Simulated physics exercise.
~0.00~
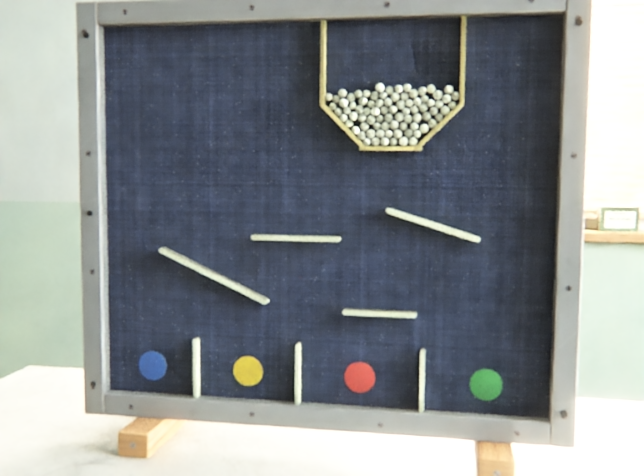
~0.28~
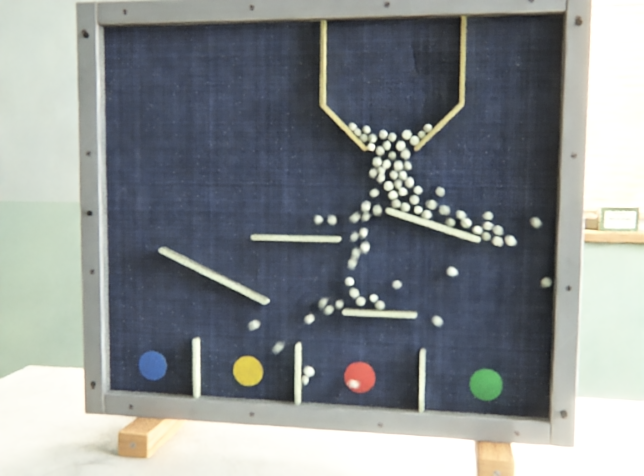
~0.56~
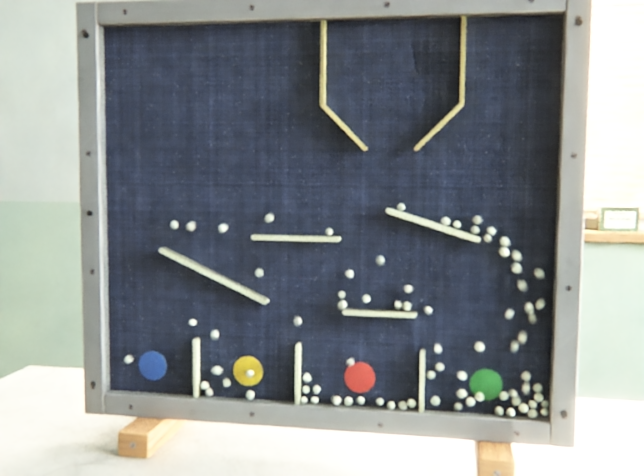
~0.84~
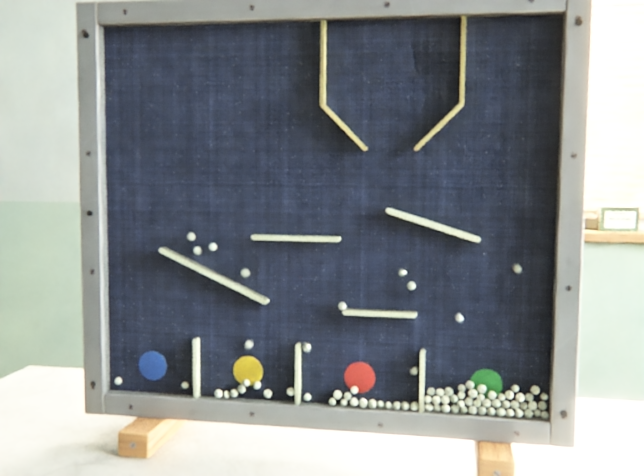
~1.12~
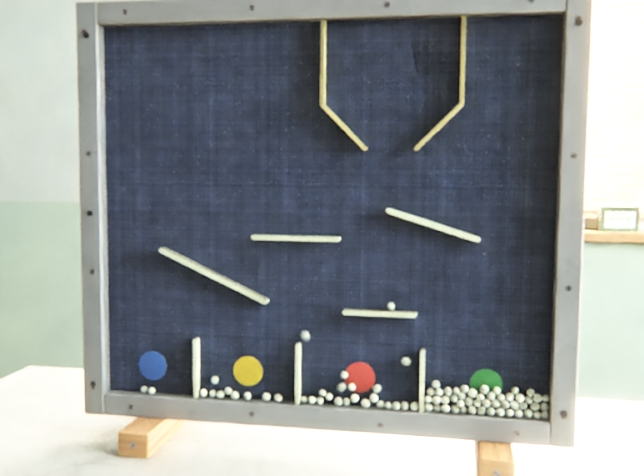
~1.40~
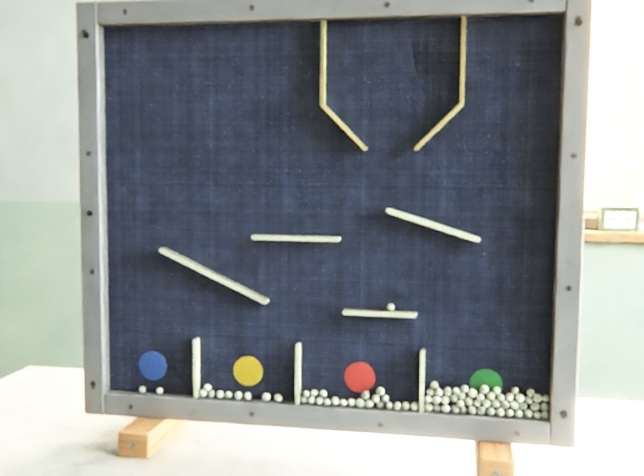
Small white beads poured from an opened hopper, bounced off the fixed ledges and scattered into four bins, piling up most under the green dot, fewer by red and yellow, and just a few by blue, with one left on the lowest ledge.
